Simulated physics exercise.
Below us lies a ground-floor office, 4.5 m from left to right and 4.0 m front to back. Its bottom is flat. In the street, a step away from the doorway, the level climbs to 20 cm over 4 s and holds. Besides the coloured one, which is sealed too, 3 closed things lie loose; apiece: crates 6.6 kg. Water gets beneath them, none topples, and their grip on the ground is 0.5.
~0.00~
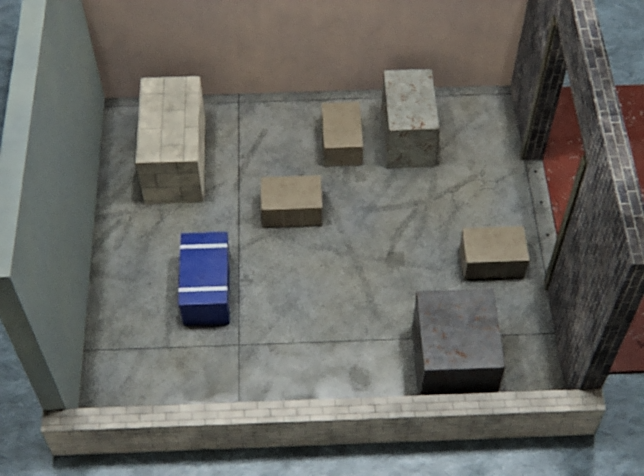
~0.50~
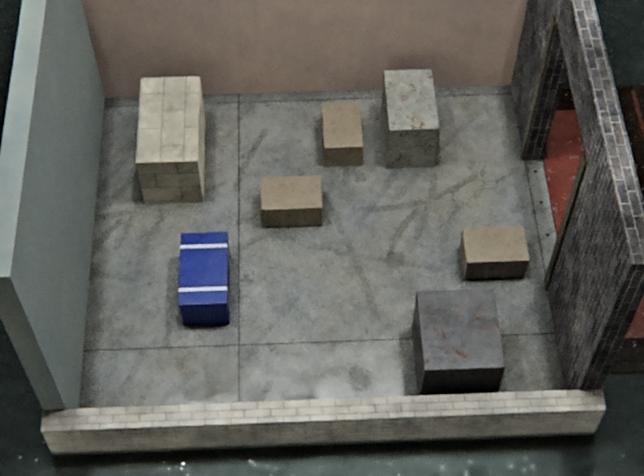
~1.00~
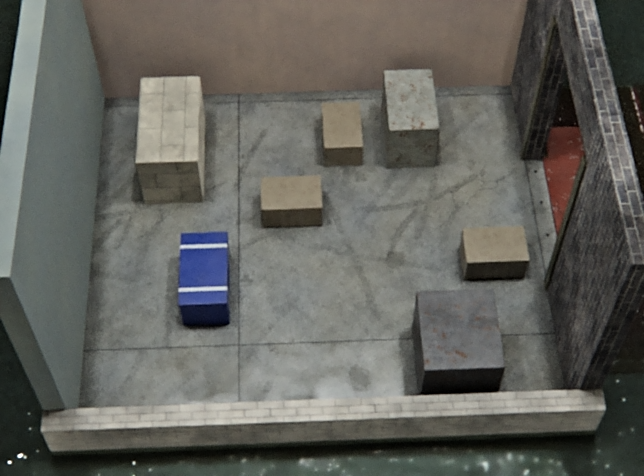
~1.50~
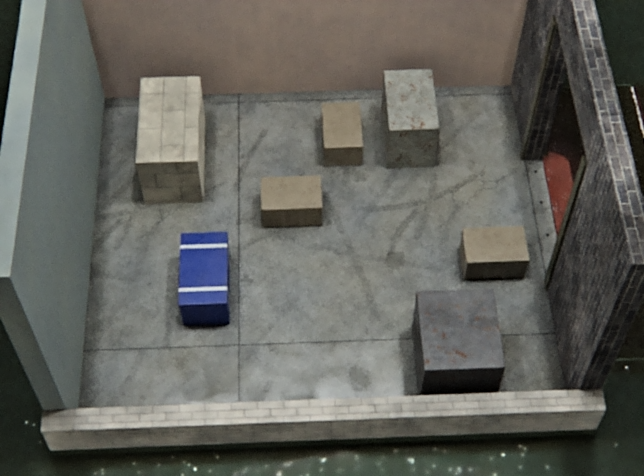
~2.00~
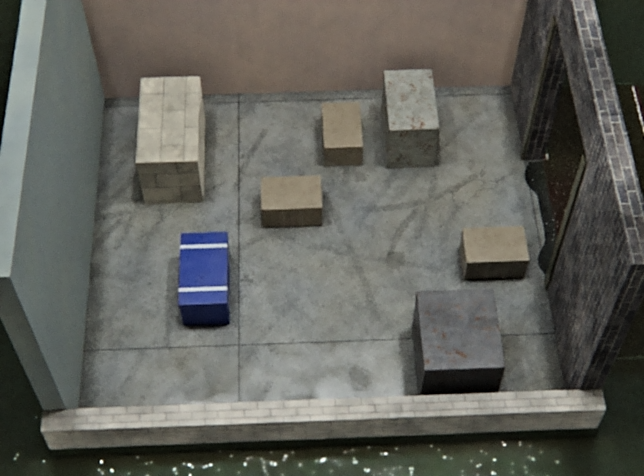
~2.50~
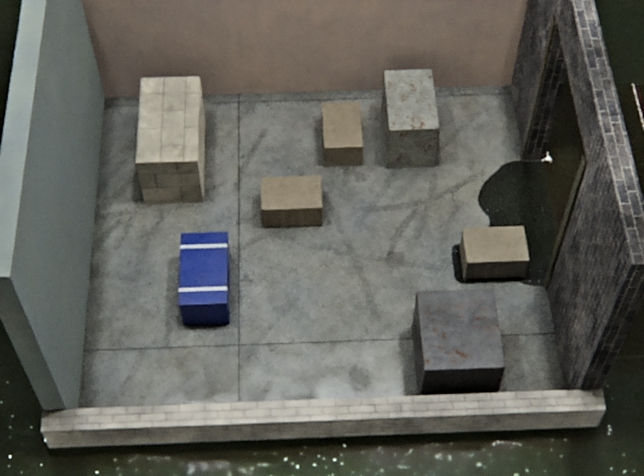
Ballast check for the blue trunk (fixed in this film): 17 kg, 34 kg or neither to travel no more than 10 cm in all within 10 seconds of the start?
Verdict: Neither load is enough.
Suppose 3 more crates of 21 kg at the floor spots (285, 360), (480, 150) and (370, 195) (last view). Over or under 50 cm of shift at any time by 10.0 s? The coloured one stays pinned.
In that order: Over, short of it, more.
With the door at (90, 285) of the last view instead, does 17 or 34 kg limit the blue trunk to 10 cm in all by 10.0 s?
Then neither load is enough.
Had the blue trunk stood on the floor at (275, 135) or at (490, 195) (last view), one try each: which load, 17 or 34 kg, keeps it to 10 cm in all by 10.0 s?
In that order: Only the larger holds; neither is enough.
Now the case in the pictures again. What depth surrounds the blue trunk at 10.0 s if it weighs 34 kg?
About 11 cm.
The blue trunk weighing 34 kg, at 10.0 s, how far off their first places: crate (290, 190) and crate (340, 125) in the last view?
In turn: 150 cm, 50 cm.
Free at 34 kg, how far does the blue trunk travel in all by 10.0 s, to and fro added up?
Some 40 cm in all.
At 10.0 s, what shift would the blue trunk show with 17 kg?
About 100 cm.
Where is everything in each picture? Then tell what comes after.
The first picture shows the blue trunk at (203, 267), on the bottom; 0.0 m2 under water; 0 of 4 have shifted.
The second picture shows the blue trunk at (203, 267), on the bottom; 0.0 m2 under water; 0 of 4 have shifted.
The third picture shows the blue trunk at (203, 267) rests on the ground; 0.0 m2 under water; 0 of 4 have shifted.
The fourth picture shows the blue trunk at (203, 267) rests on the ground; 0.0 m2 under water; 0 of 4 have shifted.
The fifth picture shows the blue trunk at (203, 267) rests on the ground; 0.0 m2 under water; 0 of 4 have shifted.
The sixth picture shows the blue trunk at (203, 267) rests on the ground; 0.5 m2 under water; 0 of 4 have shifted.
After 3.5 s the blue trunk would be 0 cm from its start with 17 kg and 0 cm from its start with 34 kg; 0 cm of water round it then.
After 4.5 s the blue trunk would be 0 cm from its start with 17 kg and 0 cm from its start with 34 kg; 0 cm of water round it then.
After 7.0 s the blue trunk would be 94 cm from its start with 17 kg and 8 cm from its start with 34 kg; 5 cm of water round it then.
After 10.0 s the blue trunk would be 90 cm from its start with 17 kg and 39 cm from its start with 34 kg; 11 cm of water round it then.
